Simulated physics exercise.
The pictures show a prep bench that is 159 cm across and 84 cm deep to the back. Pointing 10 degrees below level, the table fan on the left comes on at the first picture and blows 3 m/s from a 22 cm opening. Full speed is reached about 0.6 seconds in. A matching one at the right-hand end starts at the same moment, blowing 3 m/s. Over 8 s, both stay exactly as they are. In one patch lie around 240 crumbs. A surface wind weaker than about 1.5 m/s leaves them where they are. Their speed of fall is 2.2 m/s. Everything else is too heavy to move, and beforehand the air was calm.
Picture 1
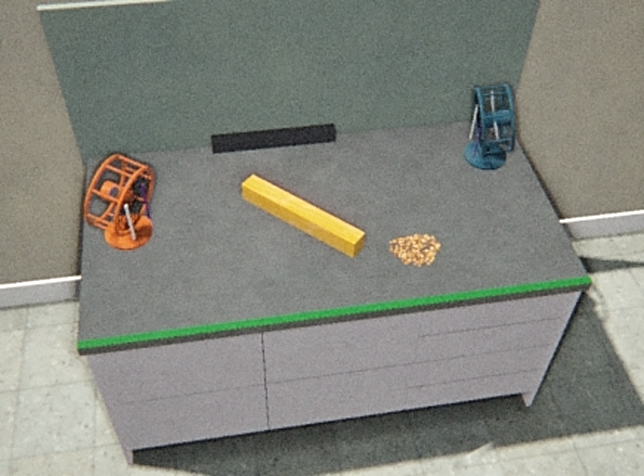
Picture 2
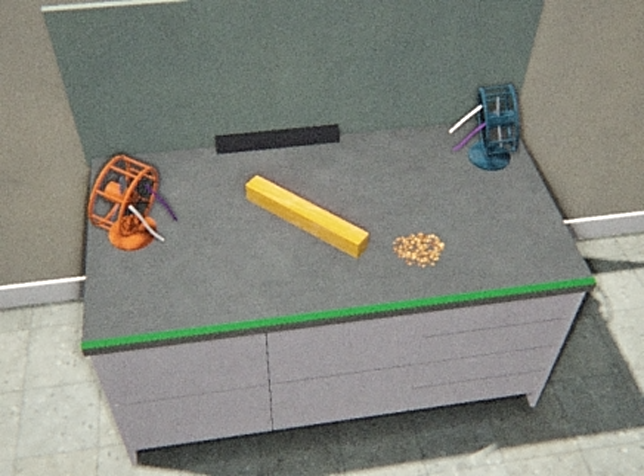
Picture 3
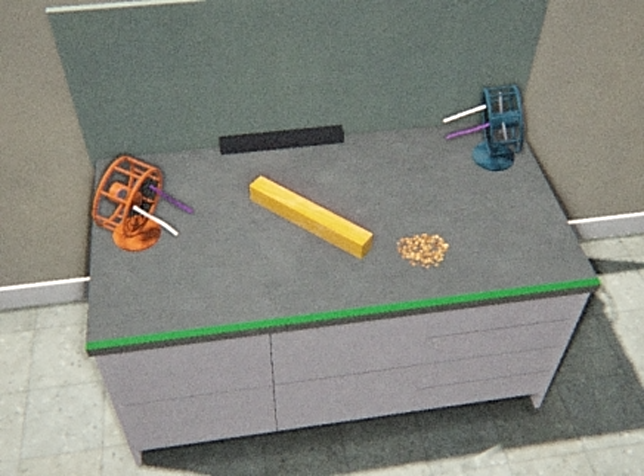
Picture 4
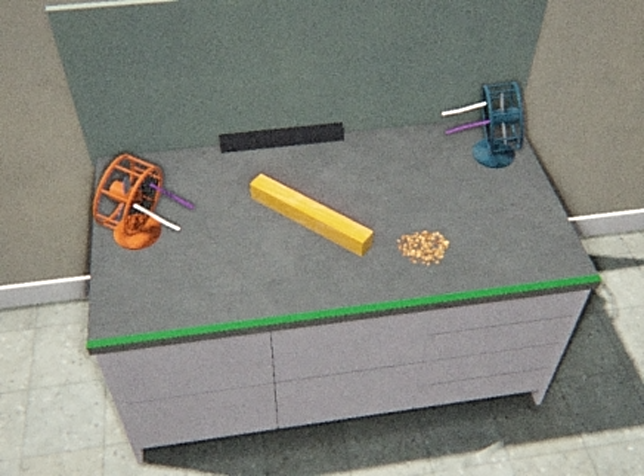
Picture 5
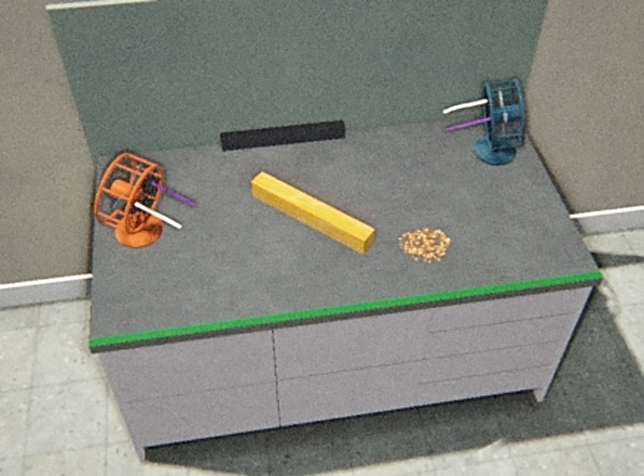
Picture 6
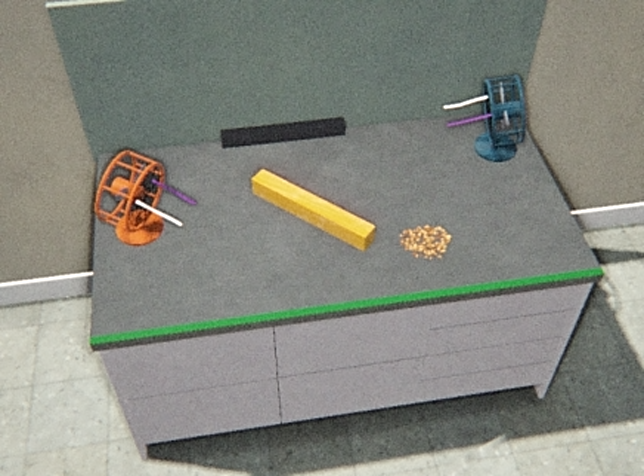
Orange and blue table fans starting up on a grey bench, their ribbons lifting and streaming, while the scattered crumbs stay still.
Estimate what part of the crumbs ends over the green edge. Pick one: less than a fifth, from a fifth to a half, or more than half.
Under a fifth.
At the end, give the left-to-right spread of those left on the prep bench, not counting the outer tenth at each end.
Looks like some 10 cm to me.
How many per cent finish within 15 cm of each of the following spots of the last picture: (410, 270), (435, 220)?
Estimates in listed order: 50 %; 90 %.
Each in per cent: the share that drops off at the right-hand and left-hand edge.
Right-hand edge: Around 0 %; left-hand edge: Around 0 %.
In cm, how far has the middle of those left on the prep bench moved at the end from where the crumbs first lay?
Distance: Approx. 0 cm.
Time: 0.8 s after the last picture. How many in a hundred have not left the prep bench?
About 100 % remain.
Then, 0.8 s after the last picture the count stands so, 0 % are over the green edge; the middle of those left on the top is near (430, 241).
Then, 1.8 s after the last picture the count stands so, 0 % are over the green edge; the middle of those left on the top is near (427, 240).
Then, 3.6 s after the last picture the count stands so, 0 % are over the green edge; the middle of those left on the top is near (427, 240).
Then, 7.2 s after the last picture, at the end, 0 % are over the green edge; the middle of those left on the top is near (427, 240).
